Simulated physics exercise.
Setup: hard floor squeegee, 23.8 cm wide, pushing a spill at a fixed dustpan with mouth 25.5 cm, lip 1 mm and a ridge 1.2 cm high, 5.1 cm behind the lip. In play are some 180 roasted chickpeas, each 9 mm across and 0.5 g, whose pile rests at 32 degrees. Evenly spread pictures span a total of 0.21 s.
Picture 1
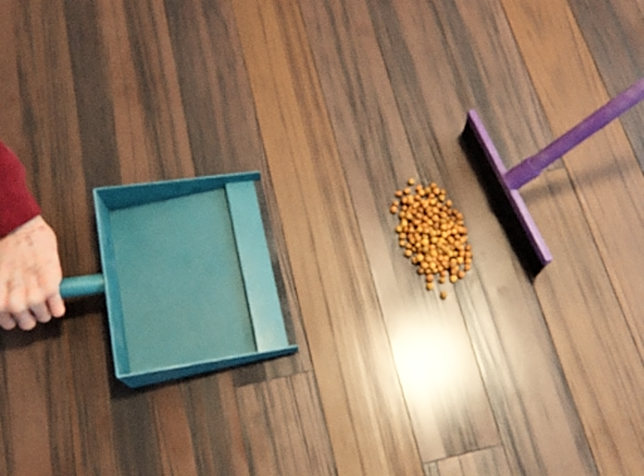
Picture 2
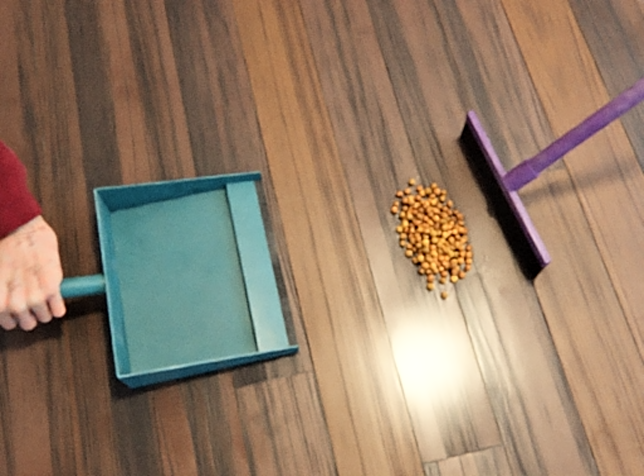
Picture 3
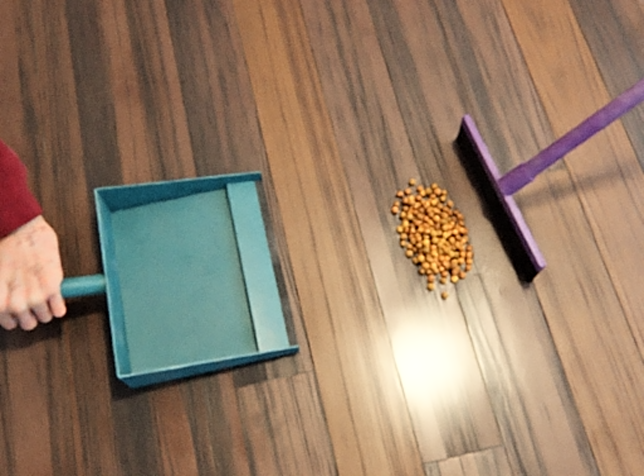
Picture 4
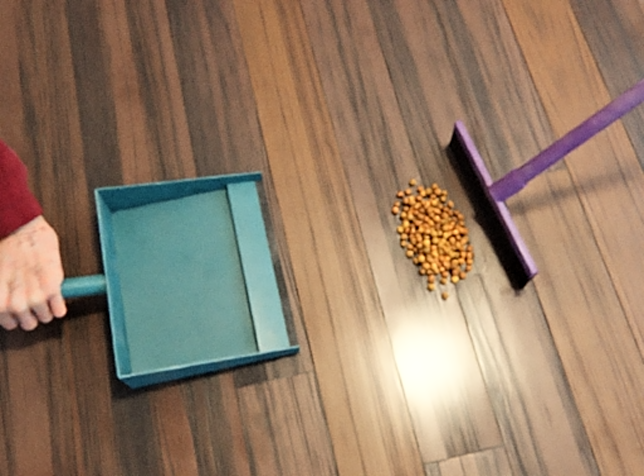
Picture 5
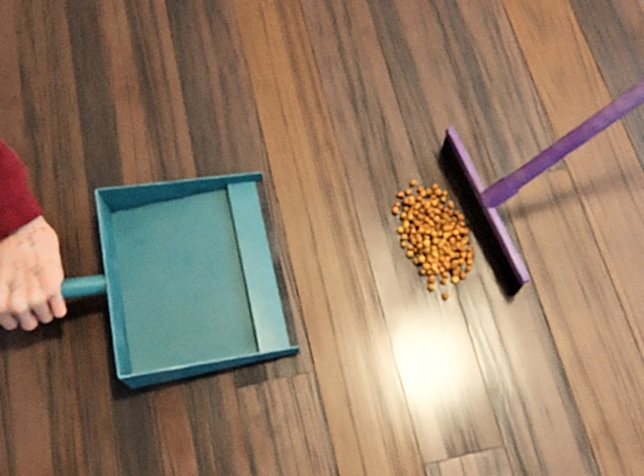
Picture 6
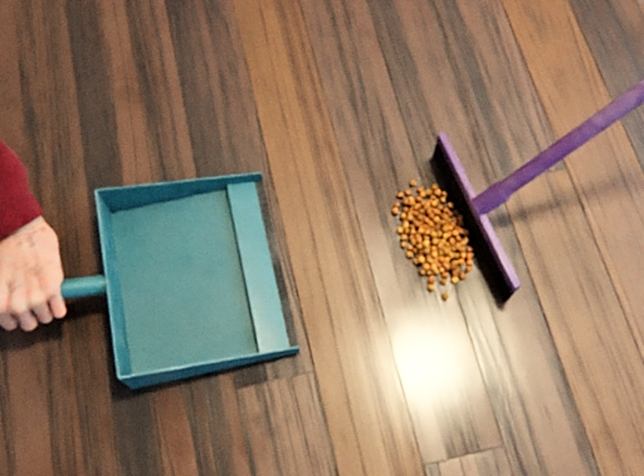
A purple squeegee slides left and slightly downward across a dark wood floor until its blade is right beside a small pile of roasted chickpeas, which stays in place, while a hand holds a teal dustpan still at left.
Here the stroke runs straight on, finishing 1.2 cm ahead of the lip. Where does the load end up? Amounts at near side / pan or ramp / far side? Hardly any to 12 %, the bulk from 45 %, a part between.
Near side: A part; pan: A part; far side: Hardly any.
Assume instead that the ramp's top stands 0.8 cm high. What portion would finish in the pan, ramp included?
30 %.
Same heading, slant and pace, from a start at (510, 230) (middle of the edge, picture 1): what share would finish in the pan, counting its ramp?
25 per cent, roughly.
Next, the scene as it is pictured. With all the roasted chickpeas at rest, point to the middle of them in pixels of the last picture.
In the last view, approximately (295, 322).
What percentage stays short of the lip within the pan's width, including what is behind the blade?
Share: Roughly 45 percent.
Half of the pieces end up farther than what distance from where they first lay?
Somewhere around 24 centimetres.
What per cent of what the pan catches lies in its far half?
Some 10 per cent.
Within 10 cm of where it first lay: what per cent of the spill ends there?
About 0 percent.
Then, 0.36 s after the last picture, middle of the blade 15 cm from the lip; 0 % over the lip, far side 0 %, near side 5 %.
Then, 0.59 s after the last picture, middle of the blade 8 cm from the lip; 0 % over the lip, far side 0 %, near side 15 %.
Then, 0.94 s after the last picture, middle of the blade 3 cm from the lip; 30 % over the lip, far side 0 %, near side 30 %.
In the end, near side 30 %, pan 30 %, far side 0 %, in front of the lip or behind the blade 45 %.
